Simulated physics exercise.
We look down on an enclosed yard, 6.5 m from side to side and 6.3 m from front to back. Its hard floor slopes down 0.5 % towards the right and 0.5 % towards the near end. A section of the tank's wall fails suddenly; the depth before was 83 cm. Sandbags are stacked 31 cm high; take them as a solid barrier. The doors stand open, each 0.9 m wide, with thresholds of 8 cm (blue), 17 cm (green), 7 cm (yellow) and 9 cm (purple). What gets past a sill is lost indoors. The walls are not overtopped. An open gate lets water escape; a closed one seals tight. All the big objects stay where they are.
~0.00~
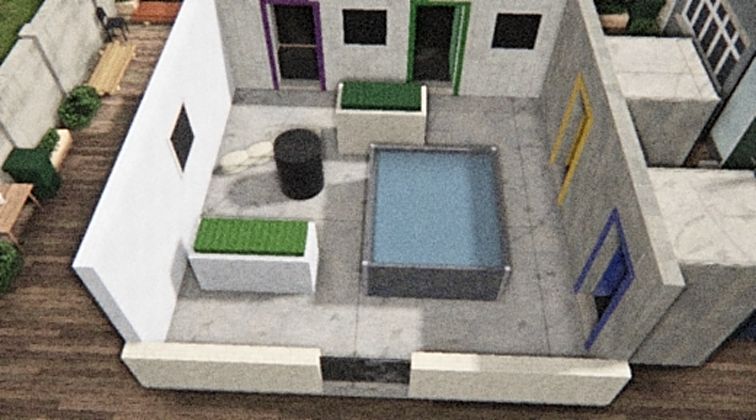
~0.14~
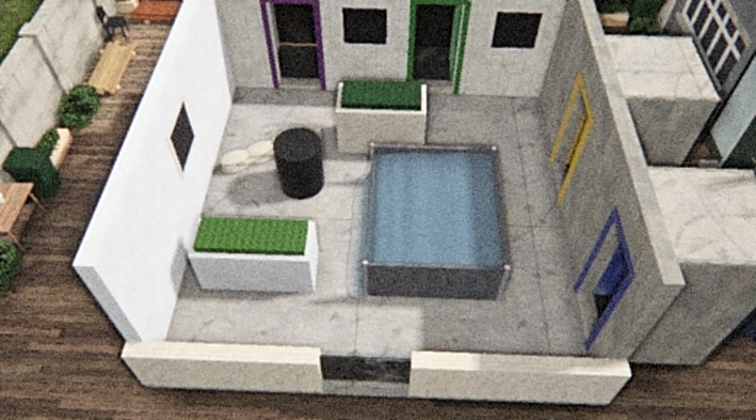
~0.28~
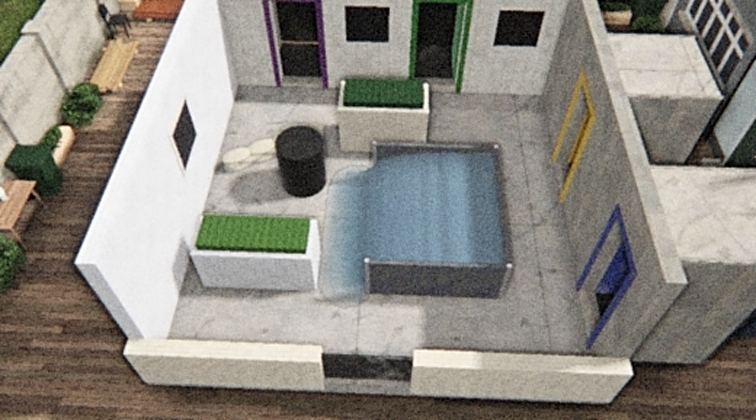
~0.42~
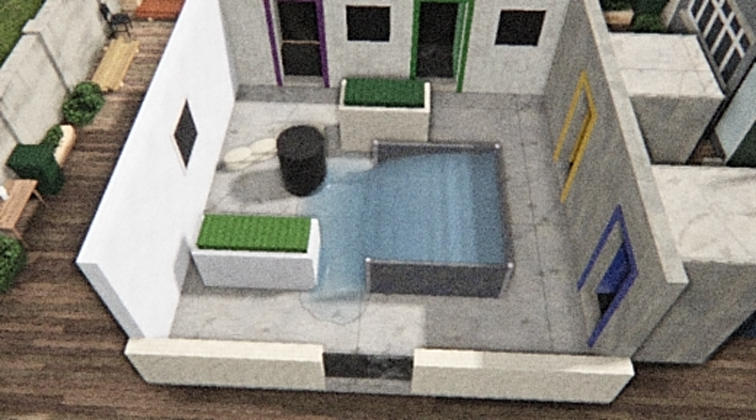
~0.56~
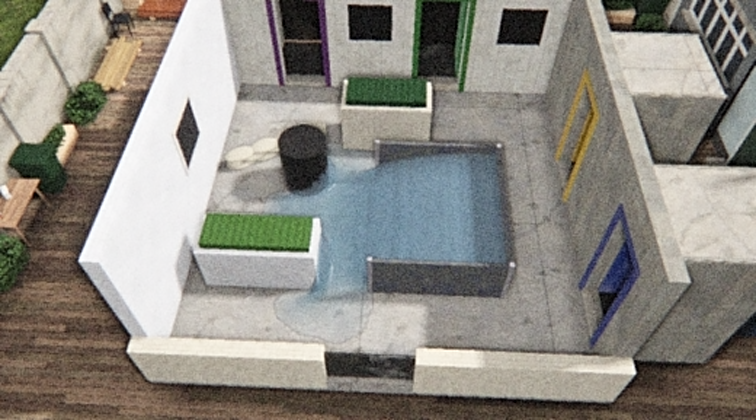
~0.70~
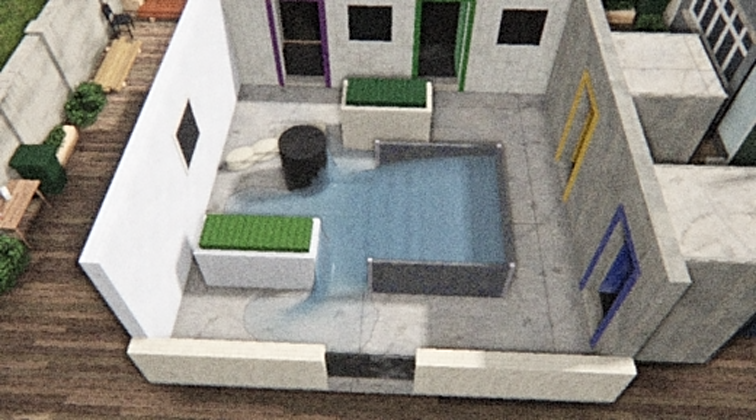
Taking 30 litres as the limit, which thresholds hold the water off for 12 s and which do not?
Door by door: At the blue door it exceeds the limit; at the green door it stays under the limit; at the yellow door it goes over the limit; at the purple door it goes over the limit.
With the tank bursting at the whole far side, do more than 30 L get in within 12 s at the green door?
Against that limit: Green above.
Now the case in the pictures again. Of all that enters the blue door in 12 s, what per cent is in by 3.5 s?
Some 0 per cent by then.
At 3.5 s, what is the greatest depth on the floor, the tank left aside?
Roughly 39 cm.
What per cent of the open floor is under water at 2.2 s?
Some 55 per cent of it.
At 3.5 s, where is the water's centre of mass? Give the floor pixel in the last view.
At about (327, 226).
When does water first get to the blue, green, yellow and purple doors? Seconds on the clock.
Blue 3.2 s, green 2.4 s, yellow 3.2 s, purple 1.6 s.
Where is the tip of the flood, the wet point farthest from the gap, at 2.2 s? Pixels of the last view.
At about (242, 85).
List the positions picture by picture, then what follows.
The tank at (434, 206) is whole and still, 83 cm deep, in the first picture.
The front is at a hidden place, 1.3 m from the gap at (371, 223); 0.6 m2 of floor is under water; 83 cm left at the back of the tank, in the second picture.
The front is at (338, 301), 1.5 m from the gap at (373, 222); 2.1 m2 of floor is under water; 83 cm left at the back of the tank, in the third picture.
The front is at (319, 313), 1.9 m from the gap at (374, 223); 3.5 m2 of floor is under water; 80 cm left at the back of the tank, in the fourth picture.
The front is at (286, 317), 2.2 m from the gap at (376, 222); 5.1 m2 of floor is under water; 72 cm left at the back of the tank, in the fifth picture.
Water pours out at (376, 223) and has run 2.7 m, to (251, 327); typically 13 cm deep outside, 71 cm at the tank's back, in the sixth picture.
After 1.4 s water covers 35 % of the floor and is deepest (55 cm) near (215, 218); blue door not reached, green door not reached, yellow door not reached, purple door not reached.
After 2.2 s water covers 55 % of the floor and is deepest (51 cm) near (171, 337); blue door not reached, green door not reached, yellow door not reached, purple door 13 cm at the sill, 2 L in.
After 3.5 s water covers 80 % of the floor and is deepest (39 cm) near (168, 348); blue door 12 cm at the sill, 0 L in, green door 2 cm at the sill, 0 L in, yellow door 6 cm at the sill, 0 L in, purple door 15 cm at the sill, 37 L in.
After 7.0 s water covers 95 % of the floor and is deepest (22 cm) near (546, 376); blue door 21 cm at the sill, 122 L in, green door 4 cm at the sill, 0 L in, yellow door 12 cm at the sill, 34 L in, purple door 9 cm at the sill, 51 L in.
After 12.0 s water covers 95 % of the floor and is deepest (16 cm) near (375, 89); blue door 13 cm at the sill, 263 L in, green door 13 cm at the sill, 0 L in, yellow door 14 cm at the sill, 106 L in, purple door 7 cm at the sill, 52 L in.
